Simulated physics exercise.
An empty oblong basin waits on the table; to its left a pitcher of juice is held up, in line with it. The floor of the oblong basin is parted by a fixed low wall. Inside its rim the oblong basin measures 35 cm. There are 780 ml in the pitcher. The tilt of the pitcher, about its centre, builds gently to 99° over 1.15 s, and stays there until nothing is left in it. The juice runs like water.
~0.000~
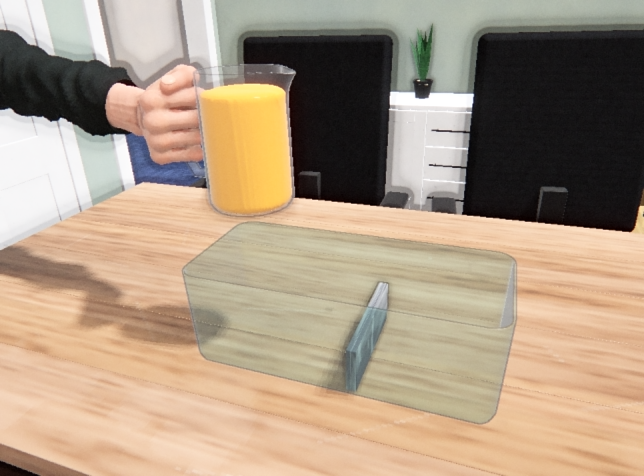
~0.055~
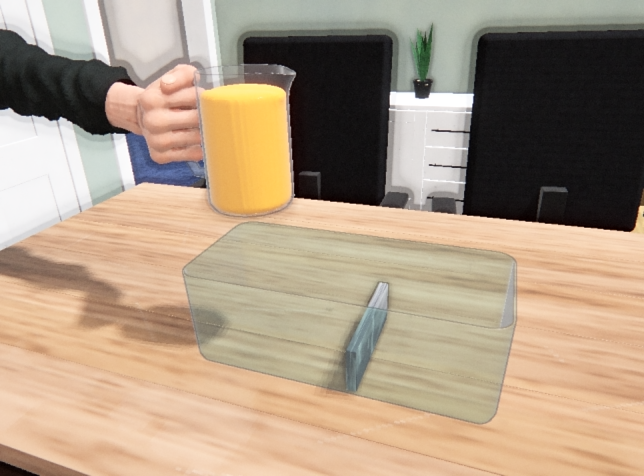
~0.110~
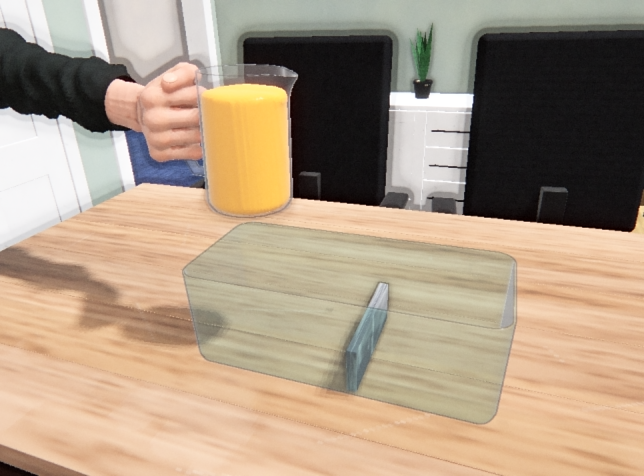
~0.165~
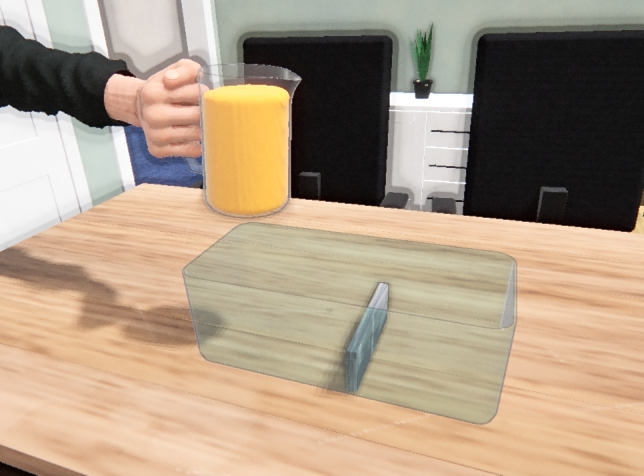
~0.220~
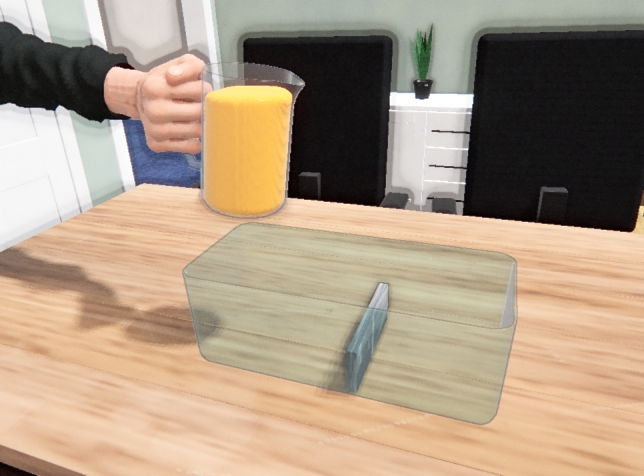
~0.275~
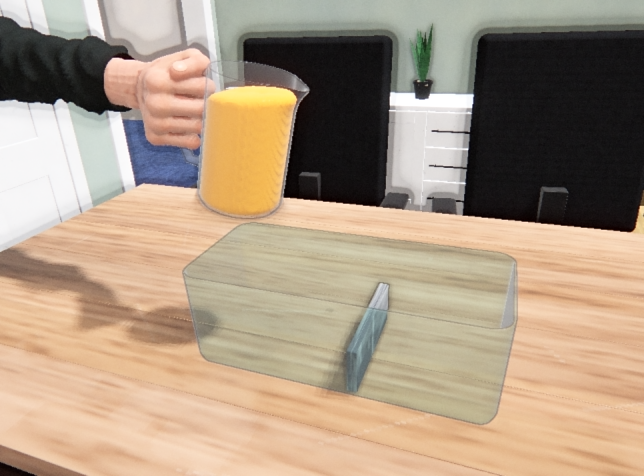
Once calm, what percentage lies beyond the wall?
Roughly 84 per cent is past the wall.
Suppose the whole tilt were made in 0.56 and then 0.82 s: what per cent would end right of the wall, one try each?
In turn about 80 and 85 per cent.
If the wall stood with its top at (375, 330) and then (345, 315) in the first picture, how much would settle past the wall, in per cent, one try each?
In turn about 80 and 95 per cent.
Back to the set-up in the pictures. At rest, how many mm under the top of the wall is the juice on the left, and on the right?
Left about 52 mm, right about 24 mm.
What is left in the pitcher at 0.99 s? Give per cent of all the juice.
Some 50 per cent.
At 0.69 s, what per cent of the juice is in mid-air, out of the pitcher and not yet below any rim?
Some 10 per cent.
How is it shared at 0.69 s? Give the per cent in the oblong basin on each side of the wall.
Left about 0, right about 1.
Then, 0.69 s in, the tilt is 65° and 89 per cent is still to pour, 0 is left of the wall and 1 right of it.
Then, 0.99 s in, the tilt is 94° and 50 per cent is still to pour, 1 is left of the wall and 31 right of it.
Then, 1.31 s in, the tilt is 99° and 12 per cent is still to pour, 5 is left of the wall and 76 right of it.
Then, 1.65 s in, the tilt is 99° and 2 per cent is still to pour, 12 is left of the wall and 84 right of it.
Finally, 15 per cent lies left of the wall, 84 right of it and 1 outside.
